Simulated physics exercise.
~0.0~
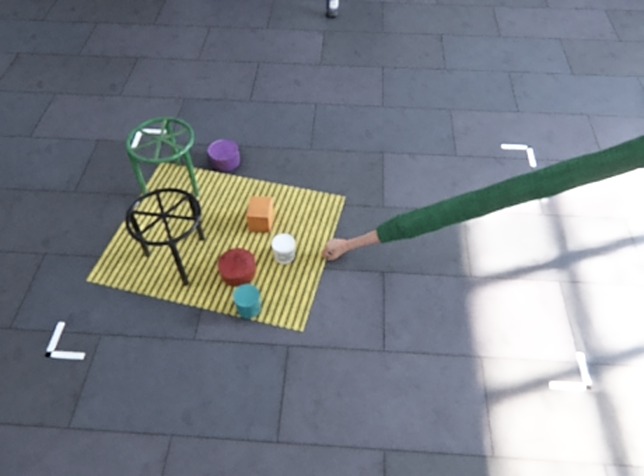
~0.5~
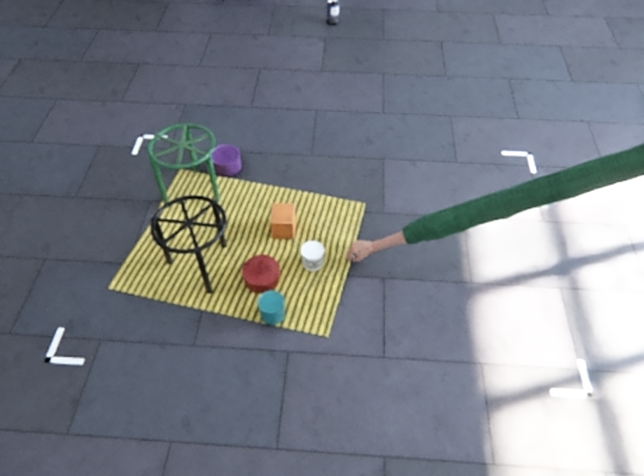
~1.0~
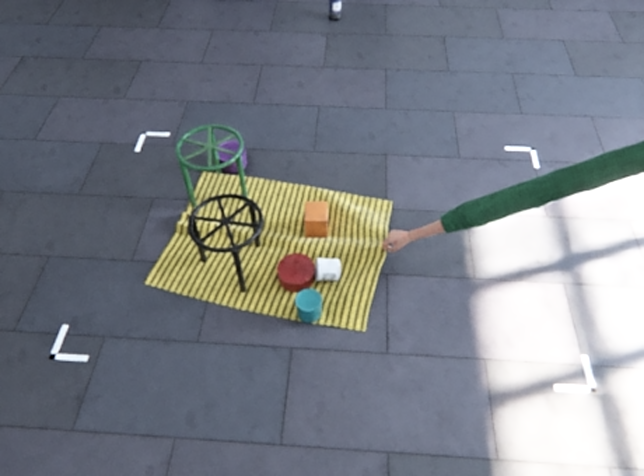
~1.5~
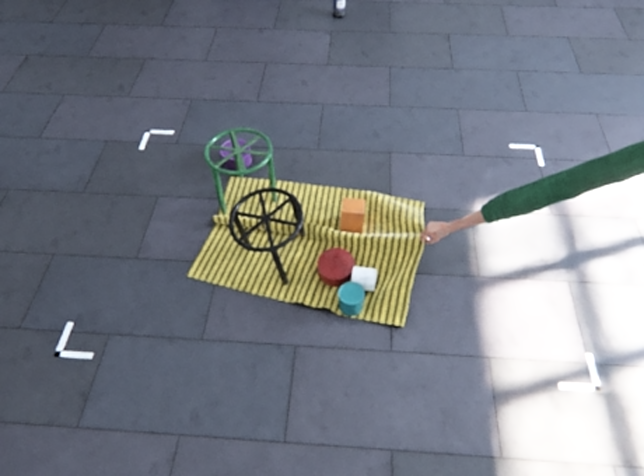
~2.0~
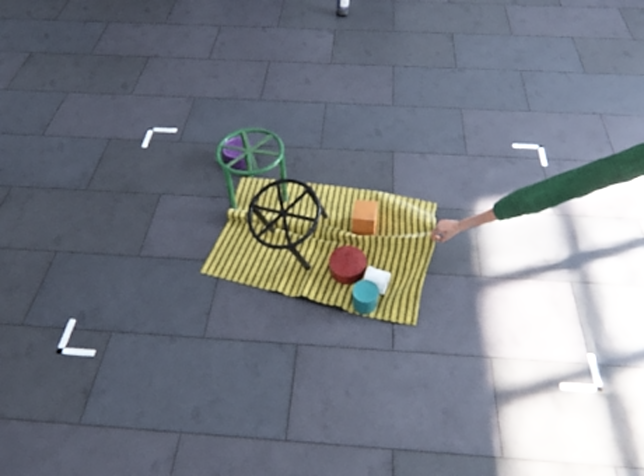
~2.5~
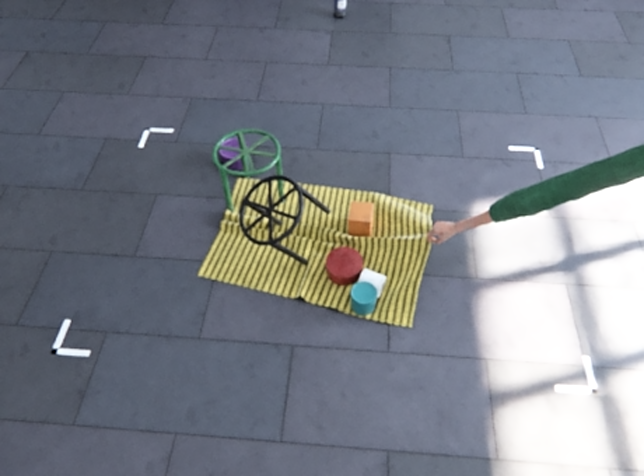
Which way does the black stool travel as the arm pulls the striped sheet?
The black stool moves to the right along with the sheet.
